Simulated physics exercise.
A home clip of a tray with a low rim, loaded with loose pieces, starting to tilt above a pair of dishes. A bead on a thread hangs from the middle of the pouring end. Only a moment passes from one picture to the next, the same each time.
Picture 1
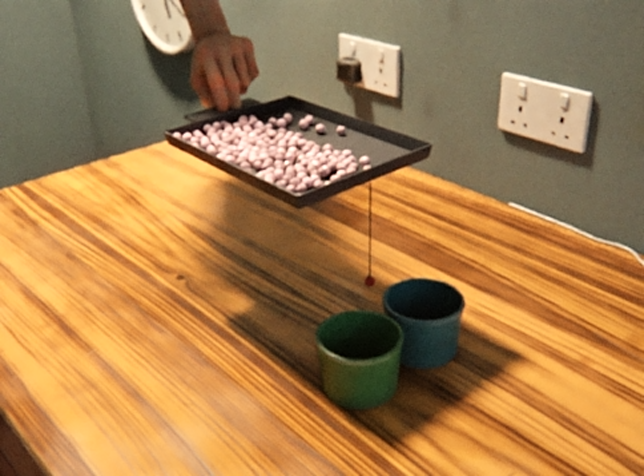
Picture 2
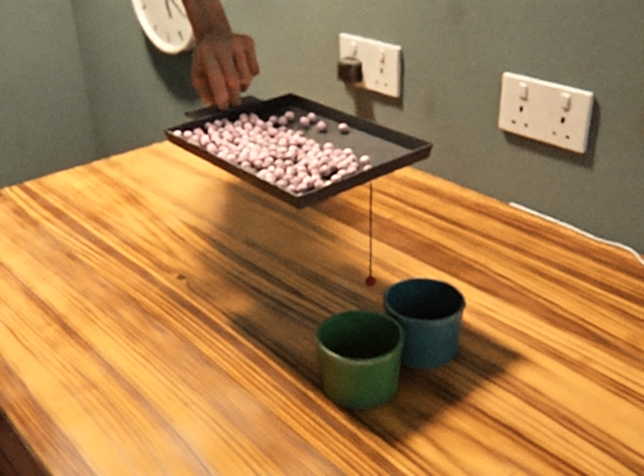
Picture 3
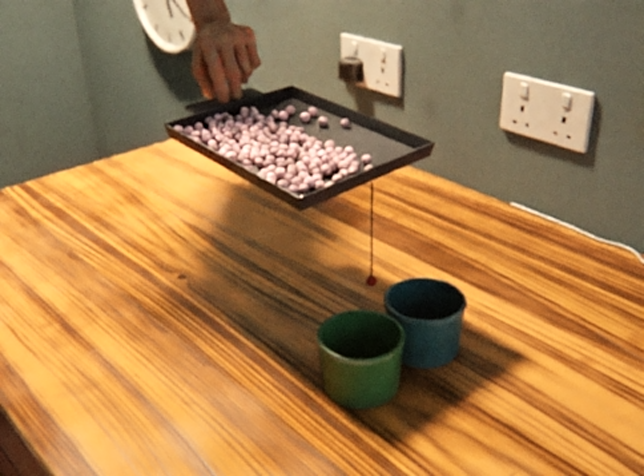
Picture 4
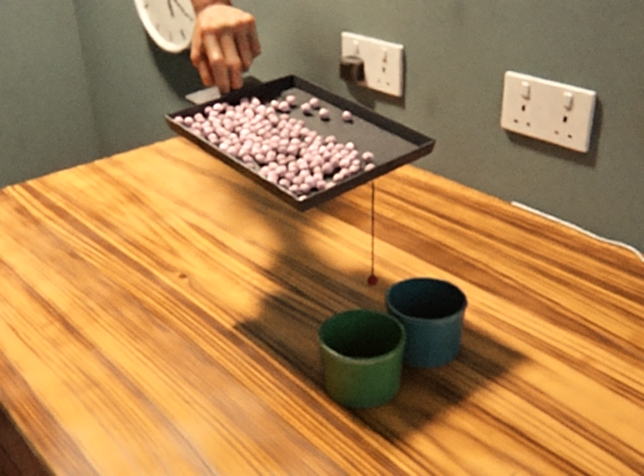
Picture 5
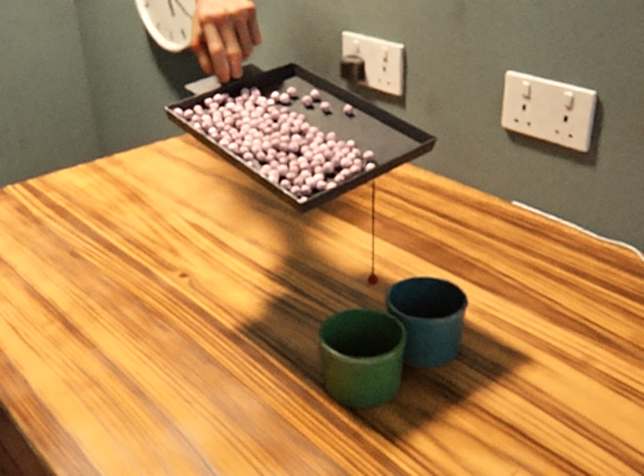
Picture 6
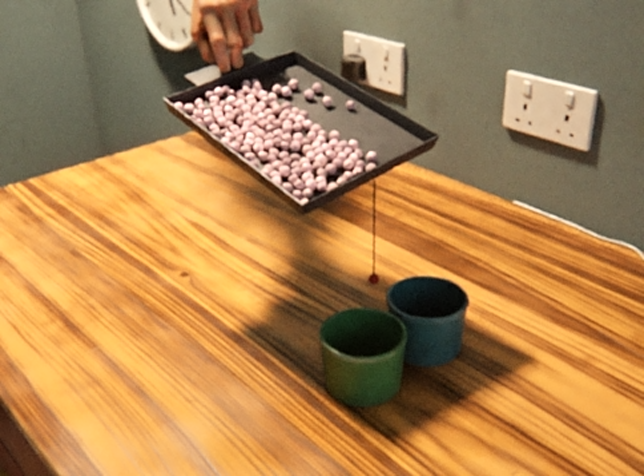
A hand at the upper left holds a dark, low-rimmed tray of pale pink pearls over a striped wooden table, seen from slightly above in a grey-green room with a clock and wall sockets. A red bead hangs on a thread from the tray, near a green dish and a blue one. The hand slowly raises the tray's back, slanting it slightly toward its lower left corner, while some pearls shift.
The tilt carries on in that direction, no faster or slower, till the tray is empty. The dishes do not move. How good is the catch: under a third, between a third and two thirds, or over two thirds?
Caught overall: From one third to two thirds.
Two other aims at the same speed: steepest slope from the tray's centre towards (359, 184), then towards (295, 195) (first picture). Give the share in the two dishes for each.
The first gives 70 %, the second 30 %.
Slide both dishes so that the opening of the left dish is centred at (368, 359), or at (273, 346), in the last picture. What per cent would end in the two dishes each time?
In turn 10 and 50 in a hundred.
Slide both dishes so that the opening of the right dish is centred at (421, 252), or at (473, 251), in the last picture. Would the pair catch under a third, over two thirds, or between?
The first try: Under a third. The second: Below one third.
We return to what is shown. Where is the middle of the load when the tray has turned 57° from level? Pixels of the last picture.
At about (298, 143).
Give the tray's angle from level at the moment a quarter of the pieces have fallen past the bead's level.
Near 80 degrees.
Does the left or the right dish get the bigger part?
Fuller: Left.
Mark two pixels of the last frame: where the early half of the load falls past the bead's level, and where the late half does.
First near (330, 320), later near (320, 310).
Soon after the last picture, tray tipped steeply; all on the tray.
A little later, tray tipped right over; a small part on the tray; about half in the left dish; about a third outside both; a small part in the air.
Later still, tray tipped past a quarter turn; about half in the left dish; about half outside both.
By the end, tray tipped past a quarter turn; about half in the left dish; none in the right dish; about half outside both.
